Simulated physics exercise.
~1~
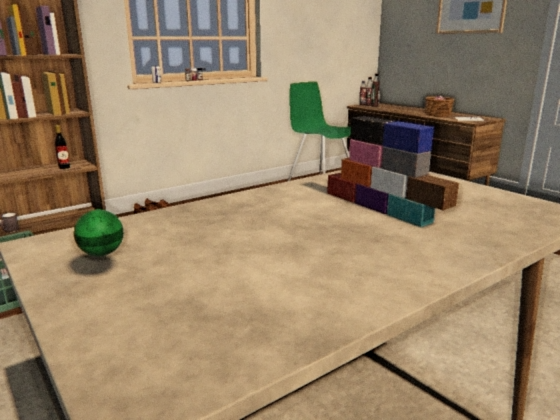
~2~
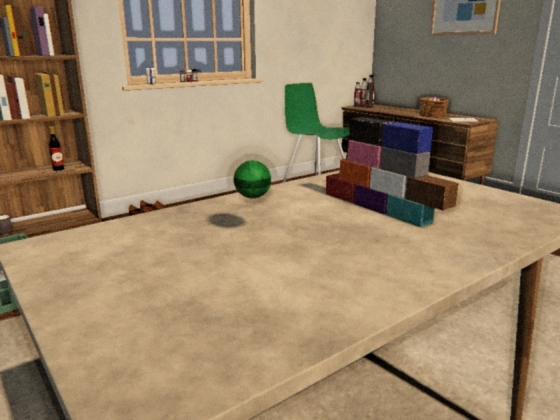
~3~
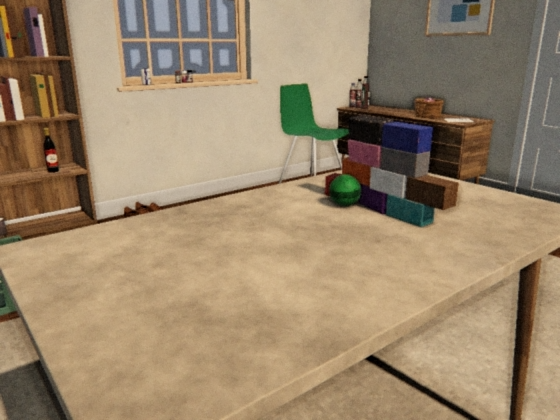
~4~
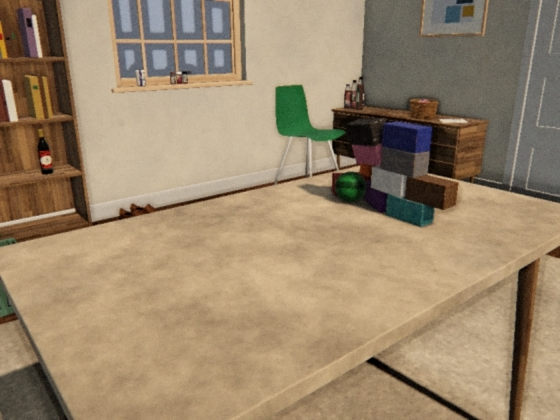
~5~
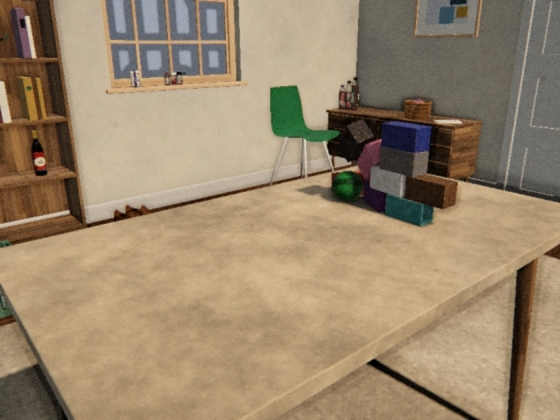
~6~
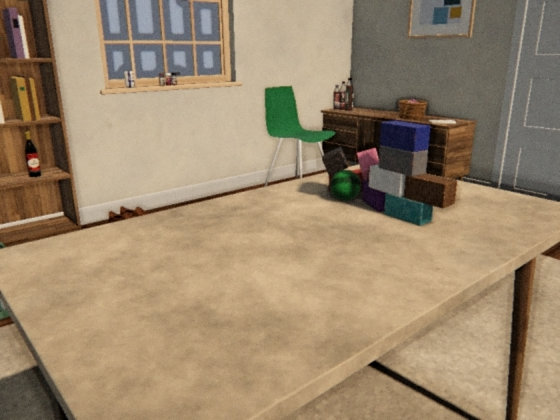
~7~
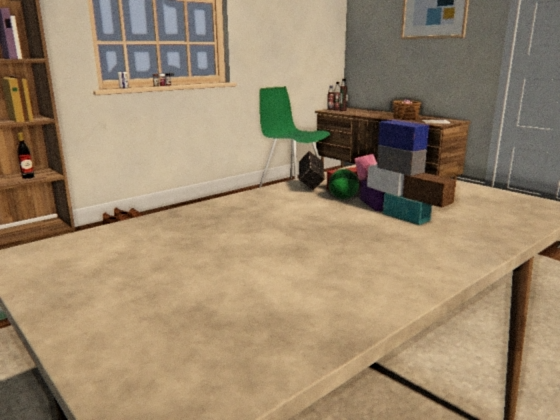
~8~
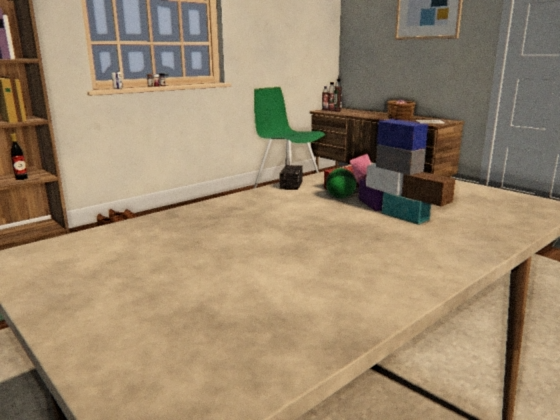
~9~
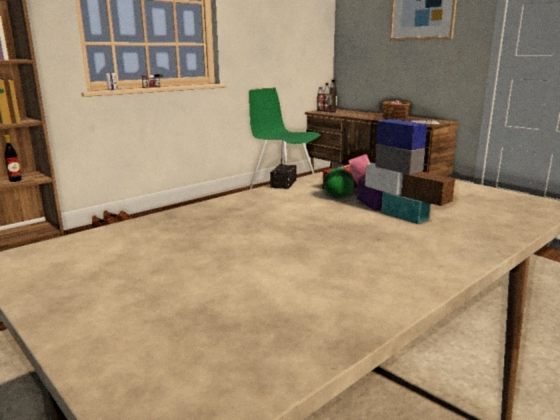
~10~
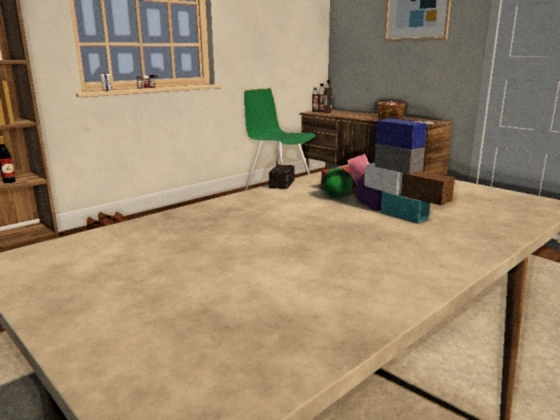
A large pale wooden table stands in a room with a bookshelf, a window and a green chair behind it, seen from slightly above as the view drifts slowly sideways. A small stack of coloured blocks sits toward its far right side, and a green ball hangs just above the left. The ball flies right and strikes the left side of the stack. The black block tips off the top and tumbles left, while the pink block tilts and drops. The ball rests against the pile, the black block lies to its left, and the blue block stays on top.
